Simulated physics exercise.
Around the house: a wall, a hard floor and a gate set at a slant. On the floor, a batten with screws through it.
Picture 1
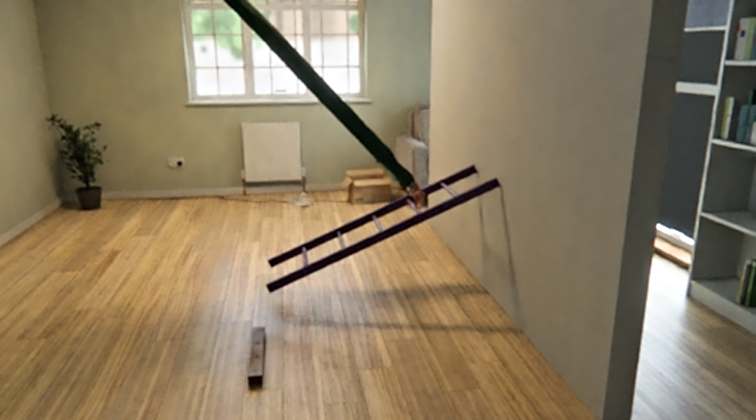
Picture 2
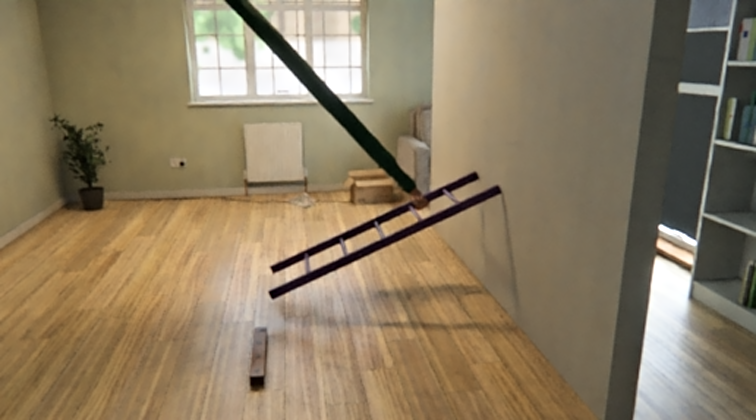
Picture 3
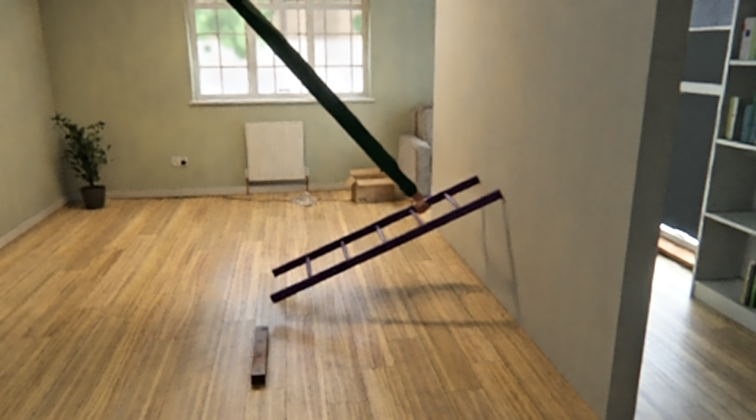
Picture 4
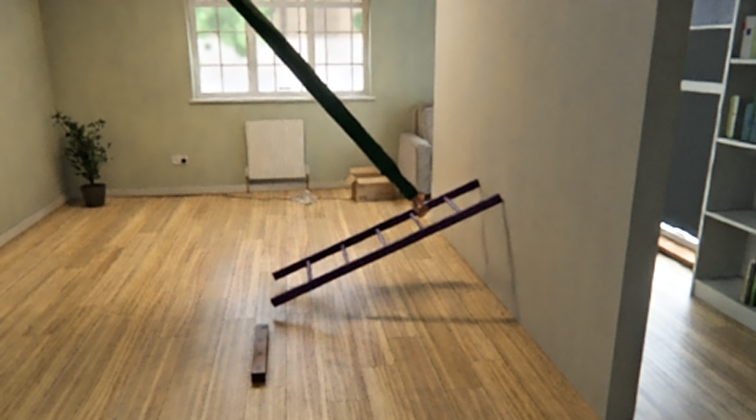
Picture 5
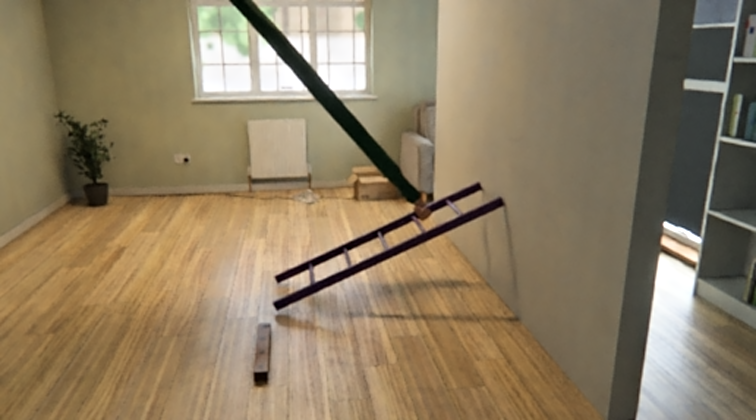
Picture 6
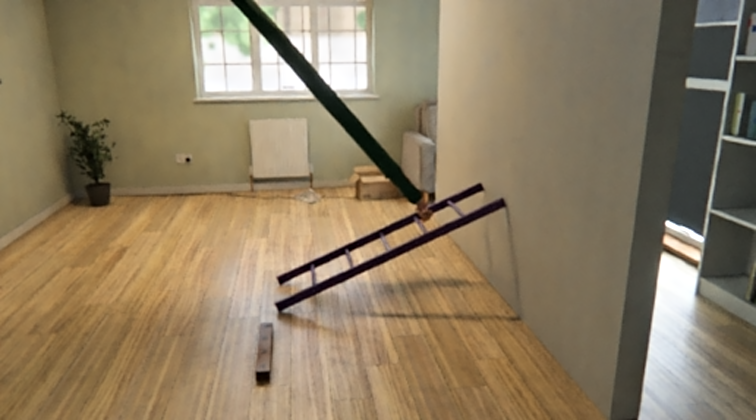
In a wood-floored room, a dark green pole holding a slanted purple ladder-like gate lowers it slightly near a batten.
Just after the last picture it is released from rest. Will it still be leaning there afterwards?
The purple gate gives way at the feet.
Then, 0.24 s on from there, purple gate turned 8° from its first pose near (381, 259).
Then, 0.34 s on from there, purple gate turned 20° from its first pose near (375, 280).
In the end, the purple gate slides out and falls, near (374, 287).
